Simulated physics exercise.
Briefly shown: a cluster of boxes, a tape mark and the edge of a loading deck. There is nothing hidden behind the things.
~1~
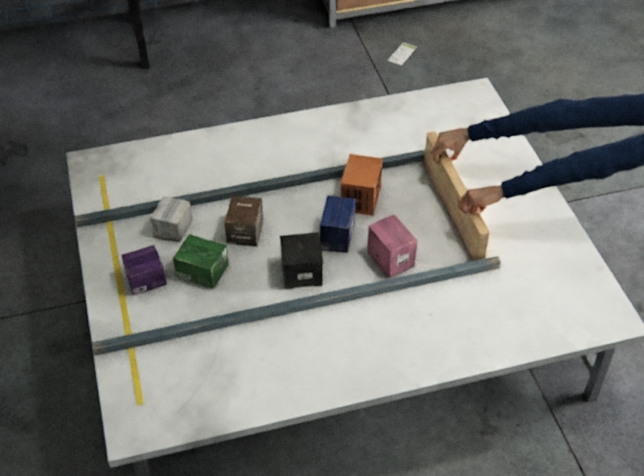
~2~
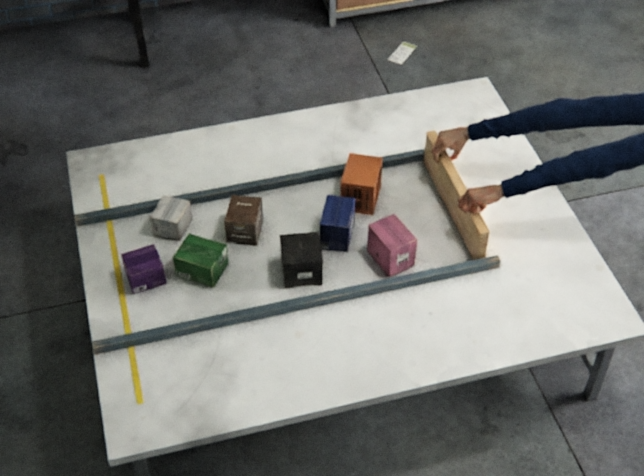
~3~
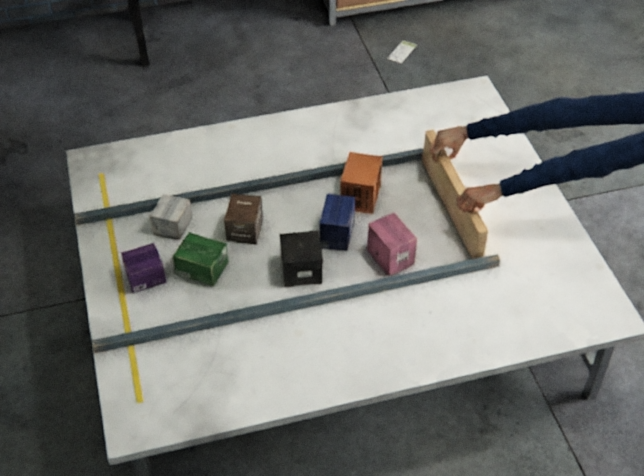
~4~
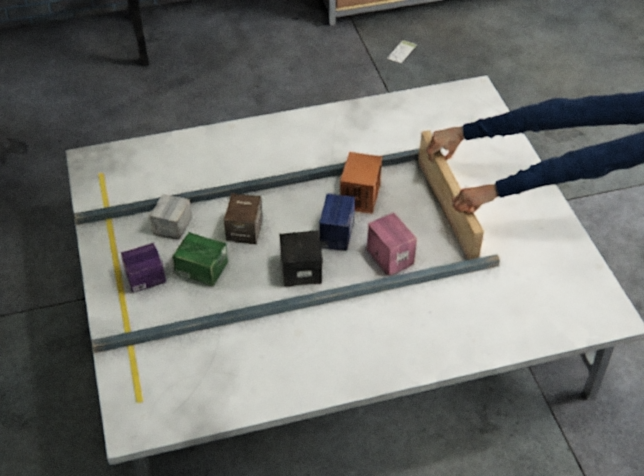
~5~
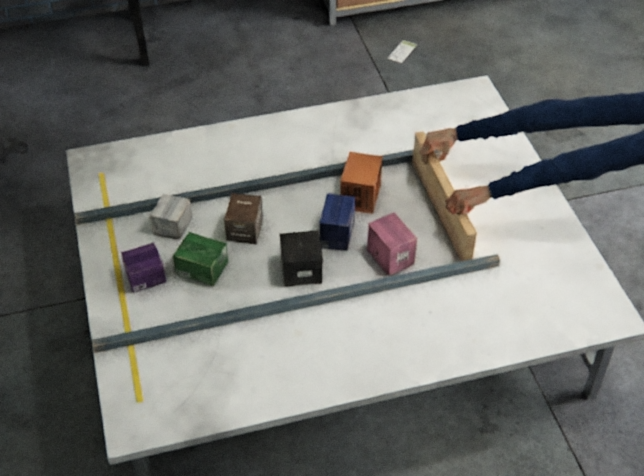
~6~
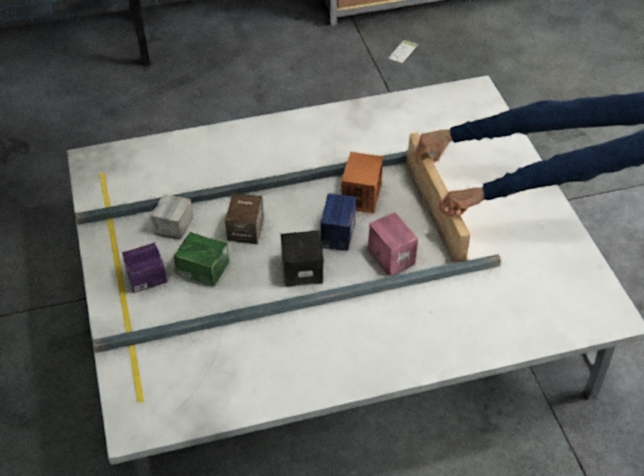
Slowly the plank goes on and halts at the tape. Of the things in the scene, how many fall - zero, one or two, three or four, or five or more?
The fall count hits five or goes past it.
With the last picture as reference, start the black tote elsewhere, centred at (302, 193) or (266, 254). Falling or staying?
Lab note: Black tote, try one goes down; try two goes down.
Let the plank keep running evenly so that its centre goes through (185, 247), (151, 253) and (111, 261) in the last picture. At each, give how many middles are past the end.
First 1, then 2, finally 5.
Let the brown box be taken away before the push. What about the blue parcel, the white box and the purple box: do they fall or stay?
First, the blue parcel is safe; next, the white box takes the fall; last, the purple box takes the fall.
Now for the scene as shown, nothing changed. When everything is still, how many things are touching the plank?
Counting them up gives 3.
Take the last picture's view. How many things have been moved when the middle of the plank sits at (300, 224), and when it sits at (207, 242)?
The counts are 5 and 8.
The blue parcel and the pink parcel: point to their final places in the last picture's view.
(103, 269) and (107, 302).
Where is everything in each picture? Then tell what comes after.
Purple box (144, 270); white box (172, 219); green parcel (201, 261); plank (455, 195); tape (119, 278), in the first picture.
White box (172, 218); plank (455, 194), in the second picture.
Green parcel (201, 259); black tote (301, 259), in the third picture.
Purple box (143, 267); orange crate (361, 183), in the fourth picture.
White box (172, 216); pink parcel (392, 244), in the fifth picture.
Purple box (145, 267); white box (172, 216); green parcel (202, 259); plank (437, 197); tape (119, 275), in the sixth picture.
Early on, none off yet; purple box at rest near (145, 267); white box at rest near (172, 216); green parcel at rest near (202, 259).
A while later, none off yet; purple box moving near (143, 268); white box at rest near (172, 216); green parcel travelled a little near (186, 257).
Further along, none off yet; purple box leaning a little near (76, 295); white box travelled about its own width near (120, 220); green parcel travelled well along near (108, 276).
Finally, the number that fall off is five or more; lost, black tote, brown box, green parcel, white box and purple box.
